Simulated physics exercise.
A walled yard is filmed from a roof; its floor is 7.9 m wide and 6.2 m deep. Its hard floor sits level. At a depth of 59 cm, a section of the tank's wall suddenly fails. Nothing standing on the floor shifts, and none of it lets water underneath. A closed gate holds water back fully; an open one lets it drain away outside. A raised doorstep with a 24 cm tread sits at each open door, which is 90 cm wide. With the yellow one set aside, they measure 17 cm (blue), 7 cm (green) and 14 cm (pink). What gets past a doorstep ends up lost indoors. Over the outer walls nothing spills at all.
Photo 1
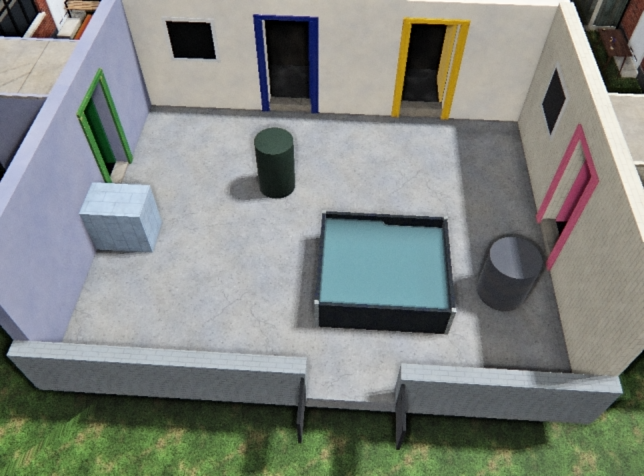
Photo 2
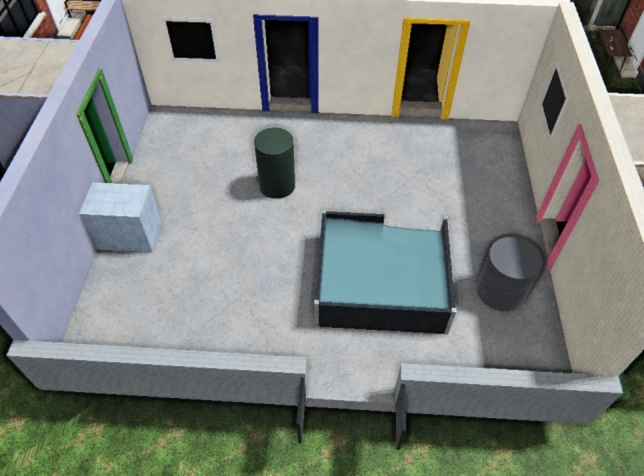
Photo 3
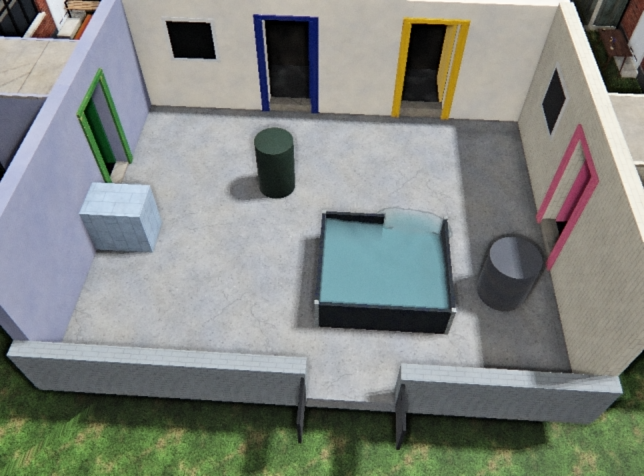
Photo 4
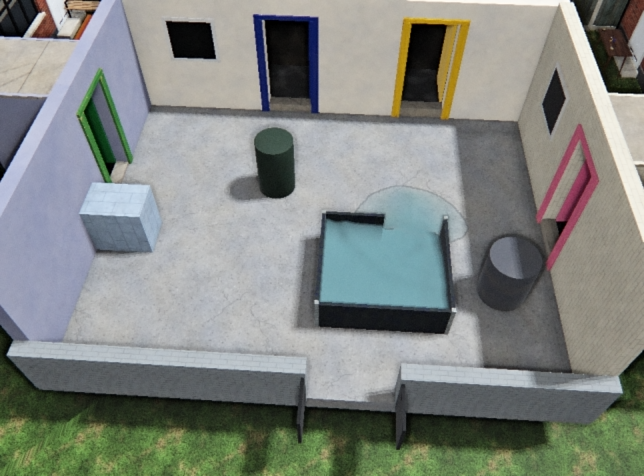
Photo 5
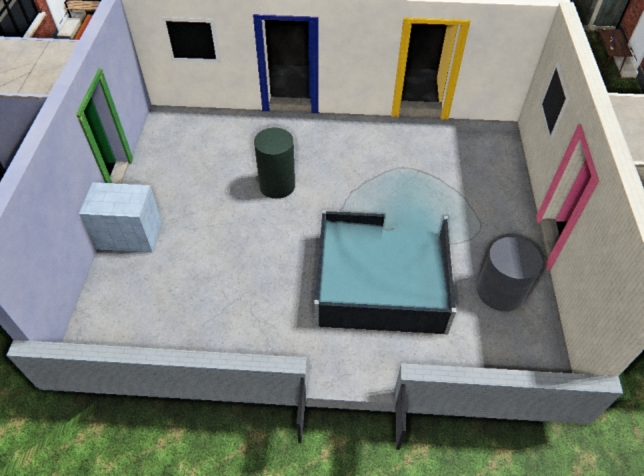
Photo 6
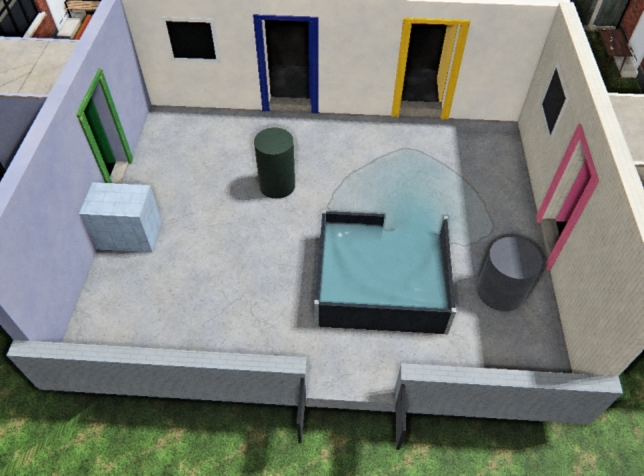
At first, still water fills a dark-walled tank in a walled yard with colored doorways, a green cylinder and a pale block. Then part of the tank's far wall opens, and water pours through the gap, fanning across the pale floor as a thin, widening sheet toward the back.
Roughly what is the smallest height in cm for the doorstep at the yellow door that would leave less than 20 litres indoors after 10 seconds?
Close to 17 cm.
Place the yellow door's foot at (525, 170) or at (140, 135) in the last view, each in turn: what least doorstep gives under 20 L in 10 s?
In turn: Roughly 10.5 cm, roughly 7.0 cm.
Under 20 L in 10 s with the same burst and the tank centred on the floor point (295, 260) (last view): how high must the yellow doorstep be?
Roughly 13.0 cm is needed.
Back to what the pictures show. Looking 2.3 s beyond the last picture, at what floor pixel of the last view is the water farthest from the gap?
I'd put the front's tip around (209, 109).
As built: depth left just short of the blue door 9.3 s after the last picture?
Roughly 4.5 cm deep.
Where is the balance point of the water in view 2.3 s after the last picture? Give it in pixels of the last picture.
The water is centred near (402, 206).
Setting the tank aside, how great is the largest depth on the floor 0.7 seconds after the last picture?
Close to 32 centimetres.
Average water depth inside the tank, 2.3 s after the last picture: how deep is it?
The average depth is some 27 cm.
Then, 0.7 s after the last picture water covers 25 % of the floor, deepest (32 cm) near (415, 237); 17 cm at the yellow door, 0 litres in over its 22 cm doorstep.
Then, 2.3 s after the last picture water covers 30 % of the floor, deepest (26 cm) near (469, 127); 18 cm at the yellow door, 1 litre in over its 22 cm doorstep.
Then, 9.3 s after the last picture water covers 75 % of the floor, deepest (11 cm) near (111, 214); 7 cm at the yellow door, 1 litre in over its 22 cm doorstep.
At the yellow door as built, the water peaked near 24 cm, 1.5 s after the last picture.
With a doorstep of 13.5 cm, 55 litres would have come in within the 10 s; with 18.5 cm, 11 litres. So under 20 litres takes about 17 cm.
